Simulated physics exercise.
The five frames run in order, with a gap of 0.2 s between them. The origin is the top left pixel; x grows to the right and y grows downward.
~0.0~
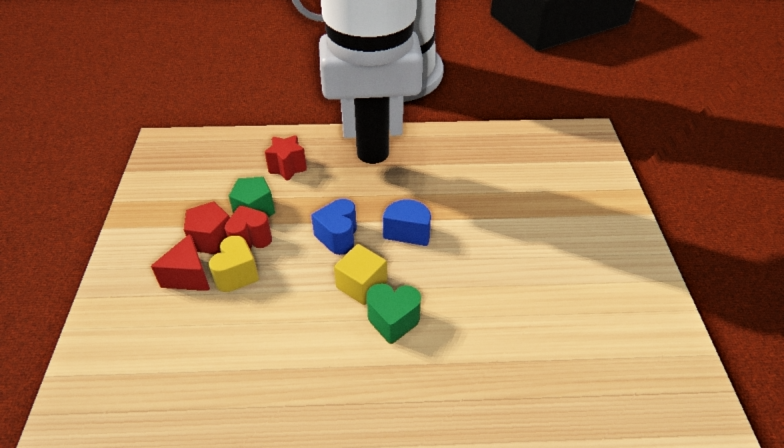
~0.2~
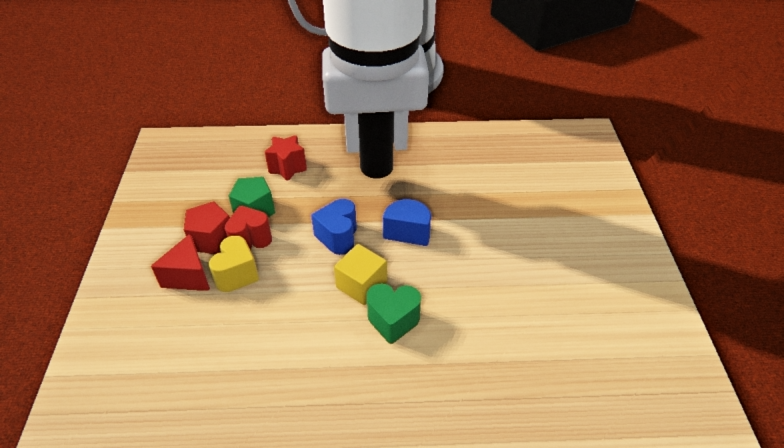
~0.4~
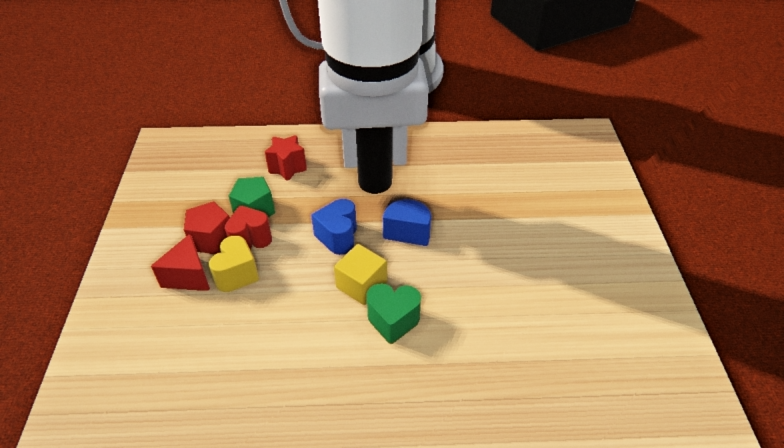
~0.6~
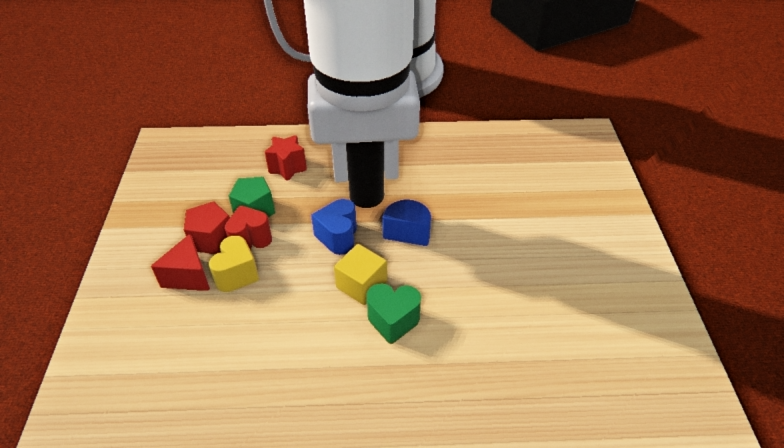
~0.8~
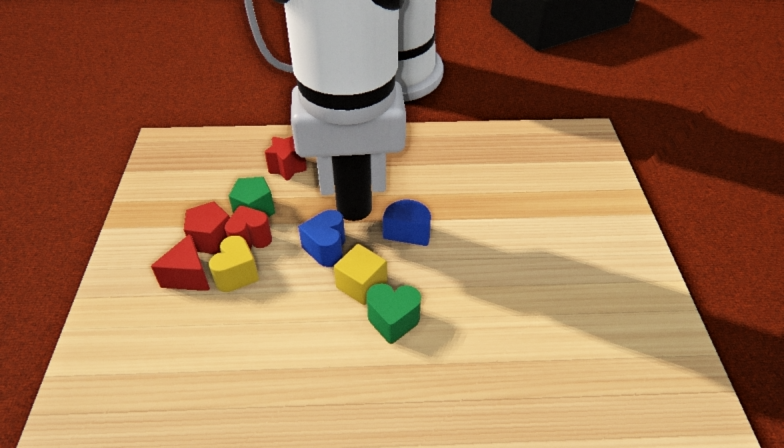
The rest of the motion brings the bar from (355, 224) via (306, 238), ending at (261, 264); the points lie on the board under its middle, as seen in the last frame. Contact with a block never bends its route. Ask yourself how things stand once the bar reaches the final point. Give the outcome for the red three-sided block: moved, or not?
It sits in its place.
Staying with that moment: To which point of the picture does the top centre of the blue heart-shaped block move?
Located at (282, 260).
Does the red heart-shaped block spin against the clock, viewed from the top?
No, that is not how it ends up.
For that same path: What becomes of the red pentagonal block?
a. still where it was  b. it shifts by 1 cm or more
The one that fits is b, it shifts by 1 cm or more.
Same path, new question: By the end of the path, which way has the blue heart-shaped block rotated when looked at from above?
Anticlockwise.
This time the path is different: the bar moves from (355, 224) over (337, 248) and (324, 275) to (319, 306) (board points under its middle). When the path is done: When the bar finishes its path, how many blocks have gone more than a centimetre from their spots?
My forecast: 1.
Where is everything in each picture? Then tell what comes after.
Bar tip (373, 154); block tops, red three-sided block (180, 256); red pentagonal block (205, 217); yellow heart-shaped block (231, 253); red heart-shaped block (245, 219); blue heart-shaped block (336, 215), in the first frame.
Bar (377, 168); blocks unchanged, in the second frame.
Bar (375, 183); blocks unchanged, in the third frame.
Bar (367, 196); blocks unchanged, in the fourth frame.
Bar (354, 209); red three-sided block (180, 256); red pentagonal block (205, 217); yellow heart-shaped block (231, 253); red heart-shaped block (245, 219); blue heart-shaped block (324, 226), in the fifth frame.
On the path given first. One third of the way, bar (319, 218); blue heart-shaped block (304, 242), turned 45° anticlockwise.
Two thirds of the way, bar (286, 231); blue heart-shaped block (291, 252), turned 95° anticlockwise.
At the end, bar (257, 248); red three-sided block in place; red pentagonal block (192, 213); yellow heart-shaped block (222, 259); red heart-shaped block (229, 222), turned 40° clockwise; blue heart-shaped block (282, 260), turned 140° anticlockwise.
